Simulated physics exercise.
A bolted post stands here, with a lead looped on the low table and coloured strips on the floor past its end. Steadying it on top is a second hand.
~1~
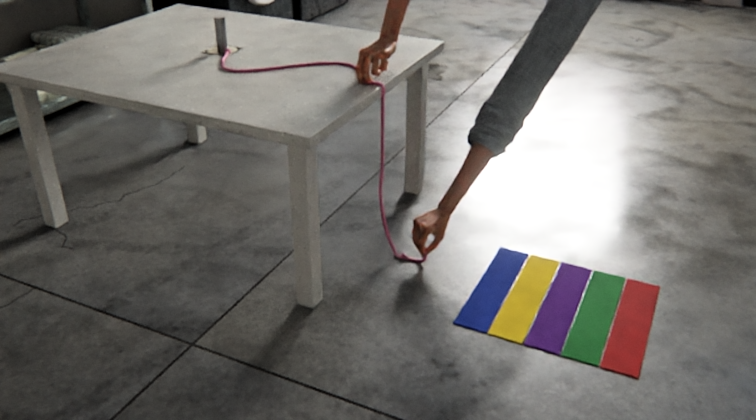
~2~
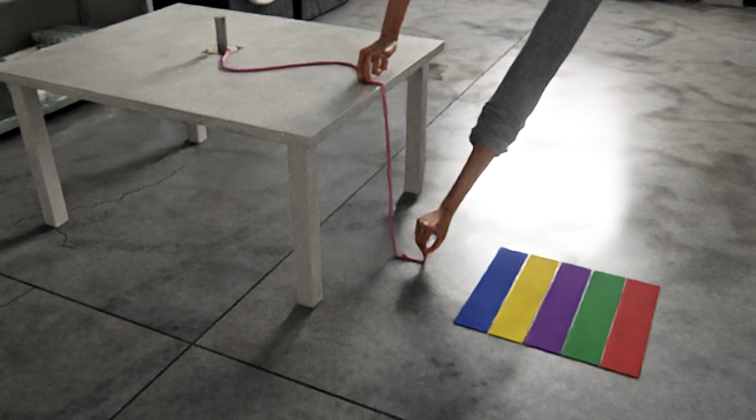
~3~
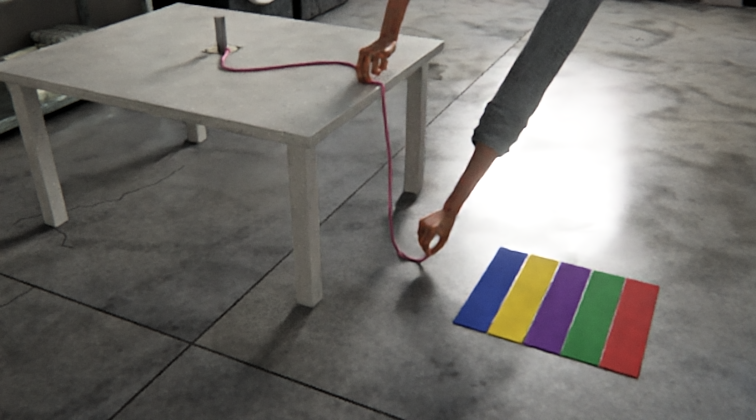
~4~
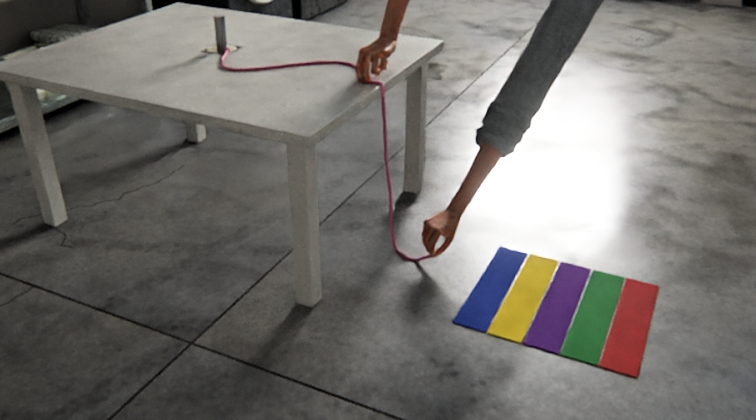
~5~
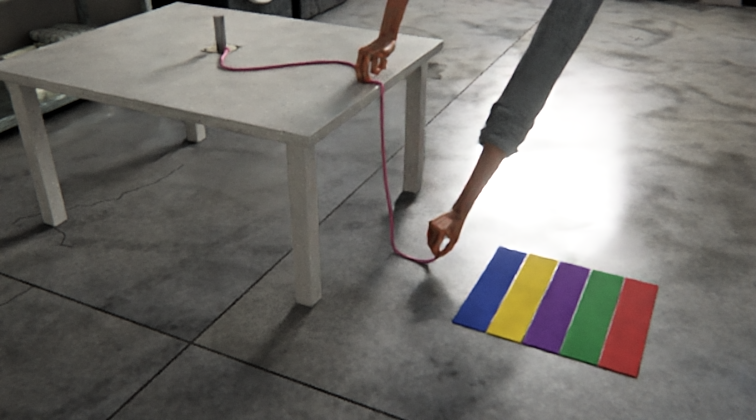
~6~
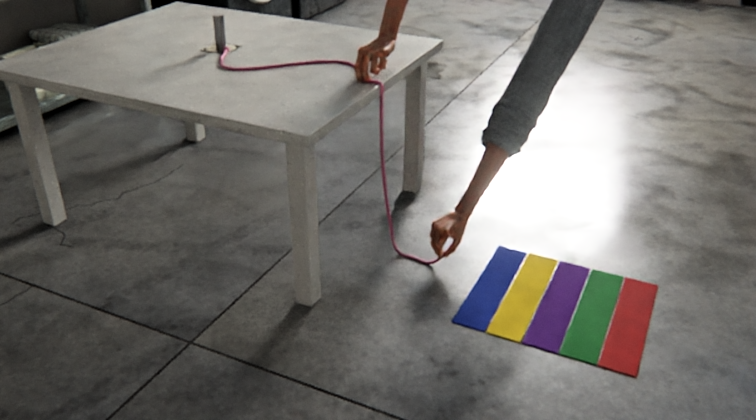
On a grey concrete floor, a pink cord runs from a small post across a white table and over its edge, where one hand holds it. A second hand, near the floor, draws the cord's lower end slightly rightward, a little nearer the mat of five coloured stripes.
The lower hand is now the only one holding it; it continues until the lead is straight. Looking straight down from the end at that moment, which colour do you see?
You see red.
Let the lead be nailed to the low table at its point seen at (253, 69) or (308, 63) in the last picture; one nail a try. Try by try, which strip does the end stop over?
The first attempt gives green; the other gives purple.
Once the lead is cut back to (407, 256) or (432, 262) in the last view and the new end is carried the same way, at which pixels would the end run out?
The first cut gives (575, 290) and the second gives (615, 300).
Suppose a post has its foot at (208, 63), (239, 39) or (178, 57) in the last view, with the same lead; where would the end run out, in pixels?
In order, the pixels are (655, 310), (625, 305) and (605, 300).
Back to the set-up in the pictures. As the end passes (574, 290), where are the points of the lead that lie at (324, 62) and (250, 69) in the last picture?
Roughly (360, 76) for the first and (299, 62) for the second.
Early on, end near (573, 290); over purple.
Midway, end near (611, 300); over green.
At the end of the slack, end near (634, 306); over red. It gets as far as the red strip.
